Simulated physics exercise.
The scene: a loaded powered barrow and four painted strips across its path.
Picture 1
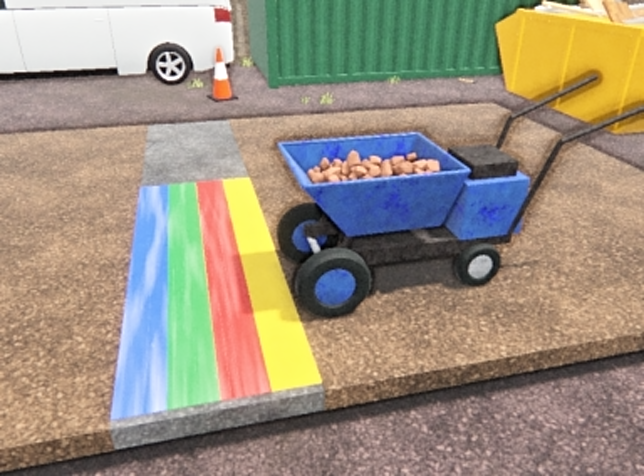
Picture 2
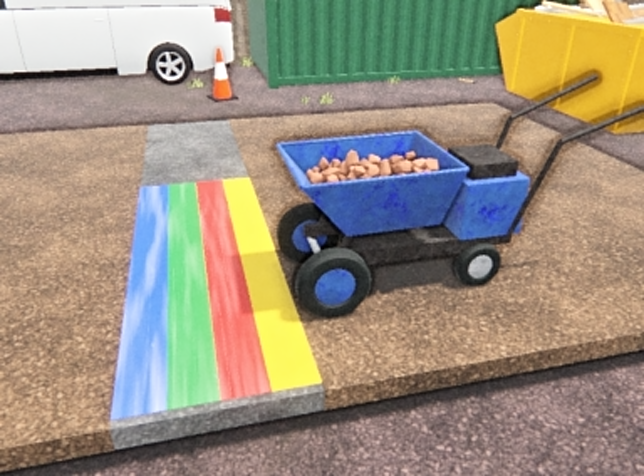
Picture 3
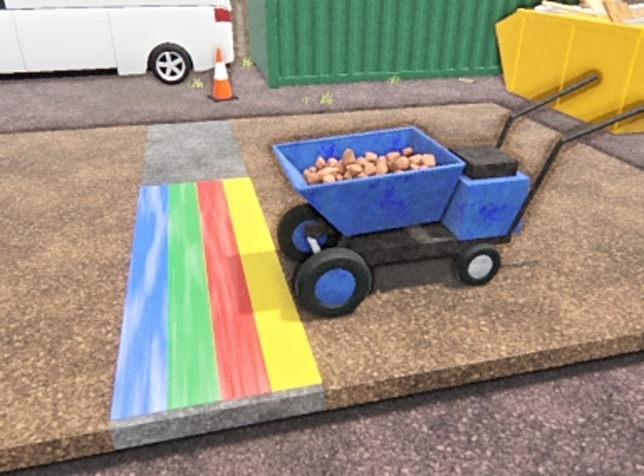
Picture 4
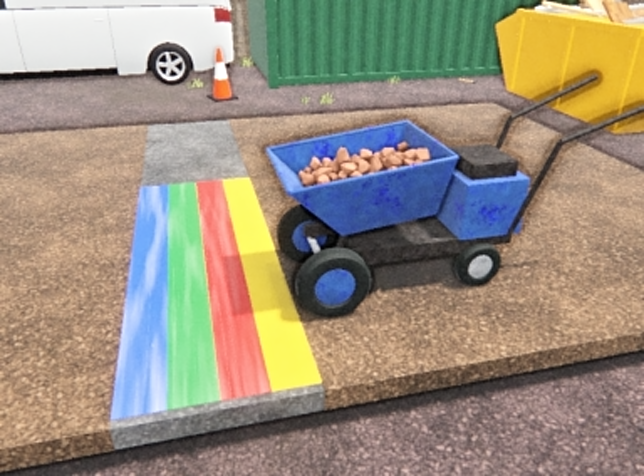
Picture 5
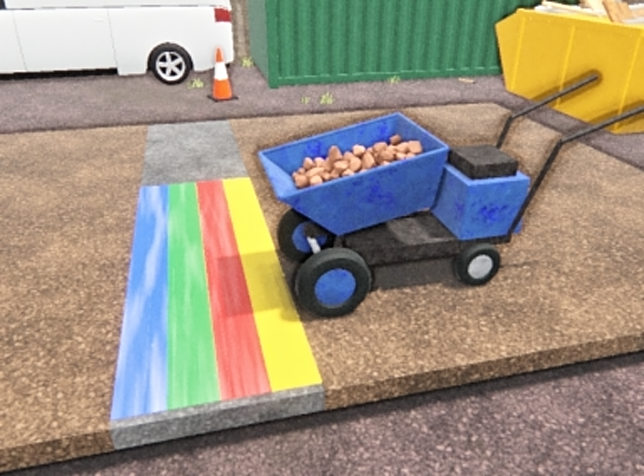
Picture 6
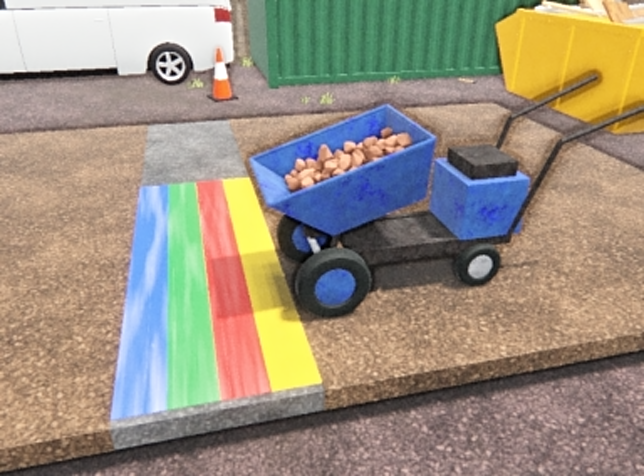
A paved yard is seen from a raised, fixed viewpoint, with a white van, an orange-and-white cone, a green container and a yellow skip along the back. A blue powered barrow loaded with brownish rubble stands right of blue, green, red and yellow strips painted side by side. The barrow's wheels stay still while its bucket, level at first, tilts gradually leftward, its rear rising and front lip lowering.
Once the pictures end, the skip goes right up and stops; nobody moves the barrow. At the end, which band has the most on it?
Most covered: The green band.
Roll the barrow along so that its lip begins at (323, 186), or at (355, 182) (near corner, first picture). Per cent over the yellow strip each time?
First some 0, then 20 per cent.
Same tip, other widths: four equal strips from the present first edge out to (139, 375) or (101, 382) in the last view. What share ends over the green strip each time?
First some 40, then 40 per cent.
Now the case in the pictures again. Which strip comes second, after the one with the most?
Next in line is the blue strip.
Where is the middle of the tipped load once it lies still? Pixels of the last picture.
At about (175, 302).
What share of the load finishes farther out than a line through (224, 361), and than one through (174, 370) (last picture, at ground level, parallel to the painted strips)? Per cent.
About 90 and 50 per cent.
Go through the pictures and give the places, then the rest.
In the first frame, lip of the skip near (304, 187), level; top of the load near (375, 176), lumps of rubble; yellow strip near (286, 347); red strip near (240, 354); green strip near (192, 362); blue strip near (142, 370).
In the second frame, lip of the skip near (302, 188), level; top of the load near (374, 176).
In the third frame, lip of the skip near (297, 190), tipped barely; top of the load near (383, 168).
In the fourth frame, lip of the skip near (290, 193), tipped a little; top of the load near (378, 165).
In the fifth frame, lip of the skip near (280, 198), tipped a little; top of the load near (393, 166).
In the sixth frame, lip of the skip near (269, 205), tipped clearly; top of the load near (384, 161); yellow strip near (286, 347); red strip near (240, 354); green strip near (192, 362); blue strip near (142, 370).
Shortly afterwards, skip tipped steeply; the whole lot in the skip.
Next, skip tipped right over; all but a few in the skip; only a few over the red strip; a little over the green strip; only a few falling.
Some moments later, skip tipped right over; near a quarter in the skip; a little over the red strip; near a third over the green strip; near a quarter over the blue strip; a little off the paint.
In the end, skip tipped right over; only a few in the skip; only a few over the yellow strip; a little over the red strip; near a third over the green strip; near a quarter over the blue strip; a little off the paint.
